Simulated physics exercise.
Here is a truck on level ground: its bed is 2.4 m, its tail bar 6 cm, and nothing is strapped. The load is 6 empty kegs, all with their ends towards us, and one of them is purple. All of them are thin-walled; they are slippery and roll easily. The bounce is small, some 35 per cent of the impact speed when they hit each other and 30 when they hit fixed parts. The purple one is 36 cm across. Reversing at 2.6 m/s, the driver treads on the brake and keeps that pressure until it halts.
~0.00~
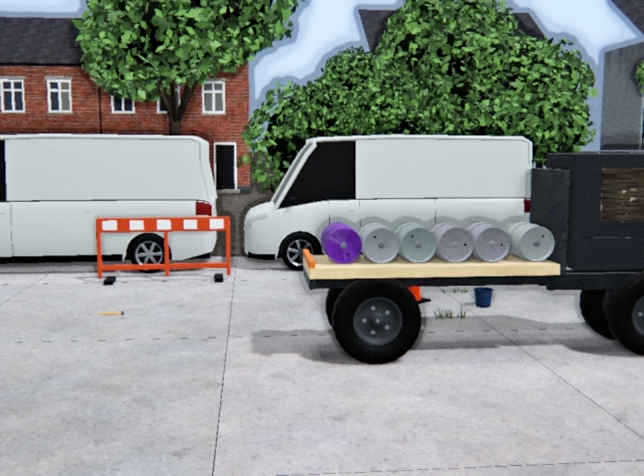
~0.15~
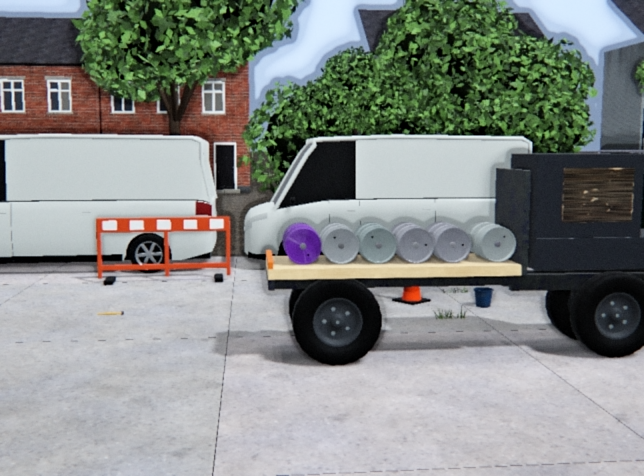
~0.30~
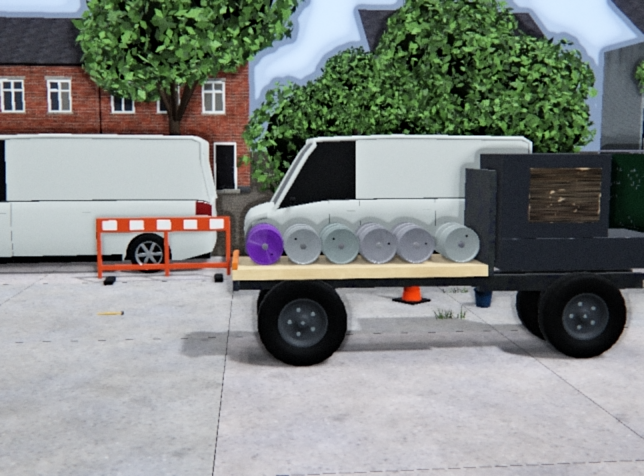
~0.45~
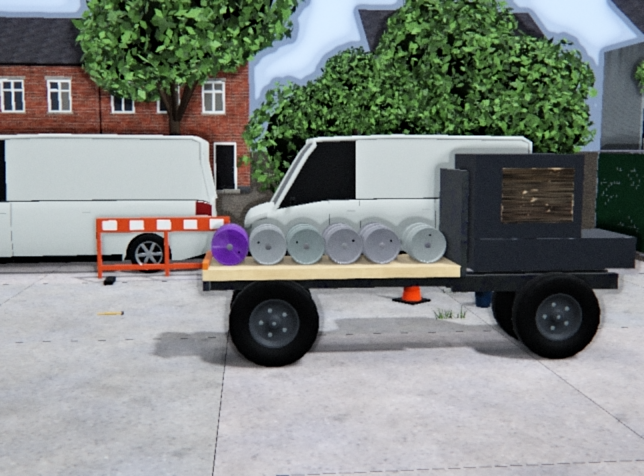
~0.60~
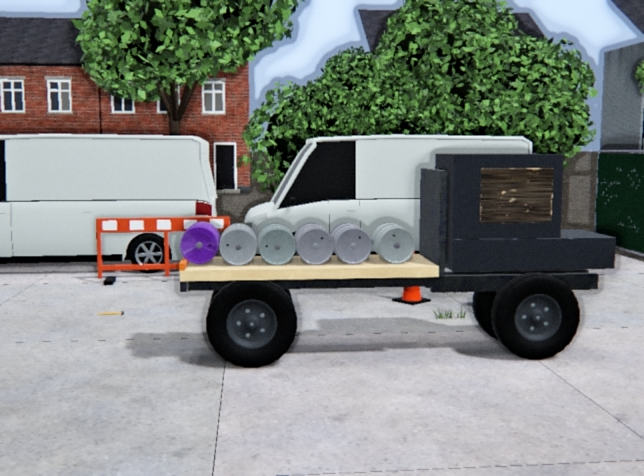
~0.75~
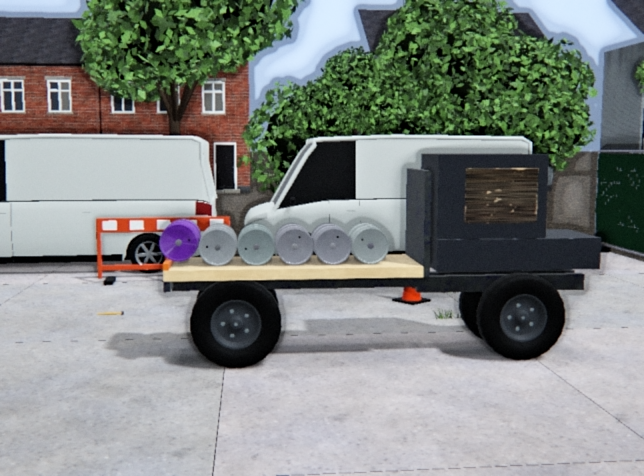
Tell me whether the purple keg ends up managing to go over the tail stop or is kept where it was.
Most likely it escapes over the rear.
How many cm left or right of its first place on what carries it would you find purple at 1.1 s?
By then purple sits 35 left of where it began.
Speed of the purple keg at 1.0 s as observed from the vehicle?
Close to 0.5 m/s then.
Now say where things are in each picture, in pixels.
The first picture shows purple (344, 246); tail bar at (312, 265); speed 2.6 m/s; 6 of the 6 make up the bottom layer on the bed.
The second picture shows purple (304, 247); tail bar at (271, 266); speed 2.4 m/s.
The third picture shows purple (265, 247); tail bar at (235, 266); speed 2.0 m/s.
The fourth picture shows purple (230, 248); tail bar at (205, 267); speed 1.6 m/s.
The fifth picture shows purple (199, 246); tail bar at (182, 267); speed 1.2 m/s.
The sixth picture shows purple (178, 243); tail bar at (166, 267); speed 0.8 m/s.
Then, 1.0 s in, purple is on the bed, 5 cm from the bar, rolling towards it; 0 of 6 are off.
Then, 1.1 s in, purple is on the bed, 5 cm from the bar, rolling towards it; 0 of 6 are off.
Then, 1.2 s in, purple is going over the tail; 1 of 6 is off.
Then, 1.3 s in, purple is going over the tail; 1 of 6 is off.
In the end (2.5 s), purple is over the tail and down; 1 of 6 is off.
